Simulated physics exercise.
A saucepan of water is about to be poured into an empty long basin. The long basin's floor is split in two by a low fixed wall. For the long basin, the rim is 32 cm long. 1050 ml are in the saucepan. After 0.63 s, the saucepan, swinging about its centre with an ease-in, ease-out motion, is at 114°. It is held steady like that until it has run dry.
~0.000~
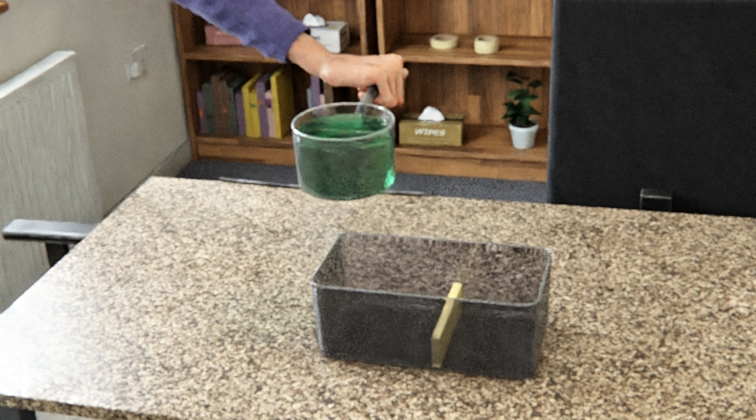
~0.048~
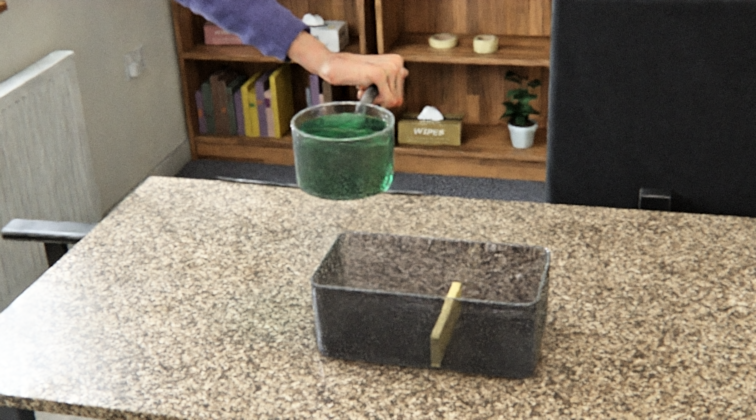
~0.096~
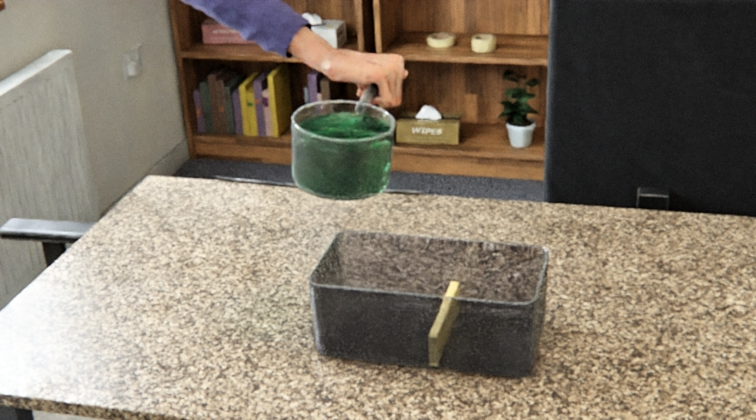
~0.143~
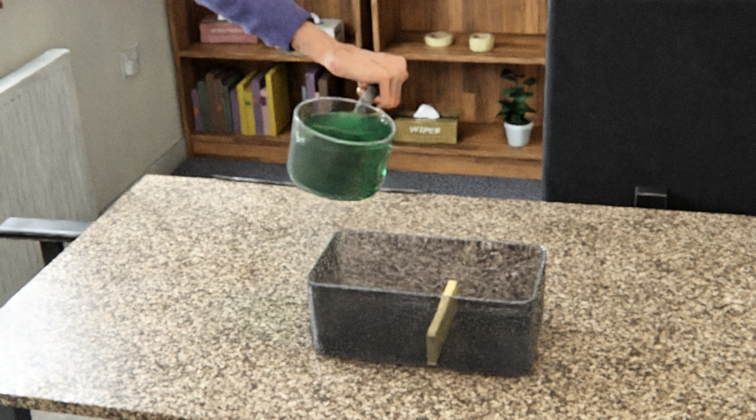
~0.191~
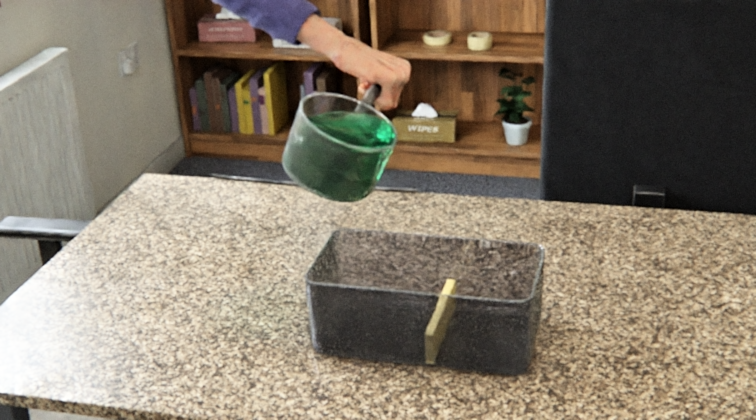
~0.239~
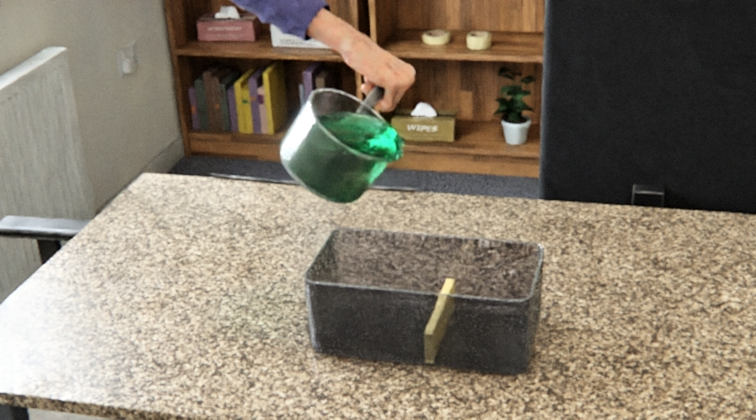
At first, a hand holds a clear saucepan of green water level above an empty long basin with an upright wall on a speckled table. The hand then tilts the saucepan to the right, slowly and then faster, and the green water shifts up against its right rim.
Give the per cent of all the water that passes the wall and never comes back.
I would say 41 percent.
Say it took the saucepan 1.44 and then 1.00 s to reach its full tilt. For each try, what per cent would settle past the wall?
65 per cent first, 65 per cent second.
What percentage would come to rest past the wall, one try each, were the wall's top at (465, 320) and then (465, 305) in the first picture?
Roughly 25 per cent, then 15 per cent.
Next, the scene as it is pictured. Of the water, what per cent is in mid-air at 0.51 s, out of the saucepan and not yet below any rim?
About 46 per cent.
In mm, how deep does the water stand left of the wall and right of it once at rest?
22 mm left, 22 mm right.
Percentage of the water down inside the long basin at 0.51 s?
The basin holds roughly 24 in a hundred parts at that moment.
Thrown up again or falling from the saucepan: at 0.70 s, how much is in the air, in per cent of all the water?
Estimate: Around 10 per cent.
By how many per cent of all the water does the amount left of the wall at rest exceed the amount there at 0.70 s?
Near 14 percent, give or take.
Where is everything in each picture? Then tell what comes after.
Tilt 0°; pouring edge (392, 125); surface from (300, 126) to (392, 132); the long basin's rim runs from (326, 258) to (545, 277); the wall's top is at (447, 310), in the first picture.
Tilt 2°; pouring edge (392, 126); surface from (299, 126) to (391, 132), in the second picture.
Tilt 6°; pouring edge (392, 129); surface from (299, 124) to (391, 132), in the third picture.
Tilt 14°; pouring edge (393, 135); surface from (298, 124) to (392, 133), in the fourth picture.
Tilt 24°; pouring edge (394, 144); surface from (296, 128) to (395, 137); 1 per cent is over the edge, in the fifth picture.
Tilt 36°; pouring edge (394, 154); surface from (292, 130) to (392, 145); 4 per cent is over the edge, in the sixth picture.
Then, 0.51 s in, the tilt is 103° and 31 per cent is still to pour, 3 is left of the wall and 21 right of it.
Then, 0.70 s in, the tilt is 114° and 4 per cent is still to pour, 42 is left of the wall and 43 right of it.
Then, 0.91 s in, the tilt is 114° and 0 per cent is still to pour, 54 is left of the wall and 40 right of it.
Then, 1.13 s in, the tilt is 114° and 0 per cent is still to pour, 56 is left of the wall and 41 right of it.
Finally, 56 per cent lies left of the wall, 41 right of it and 3 outside.
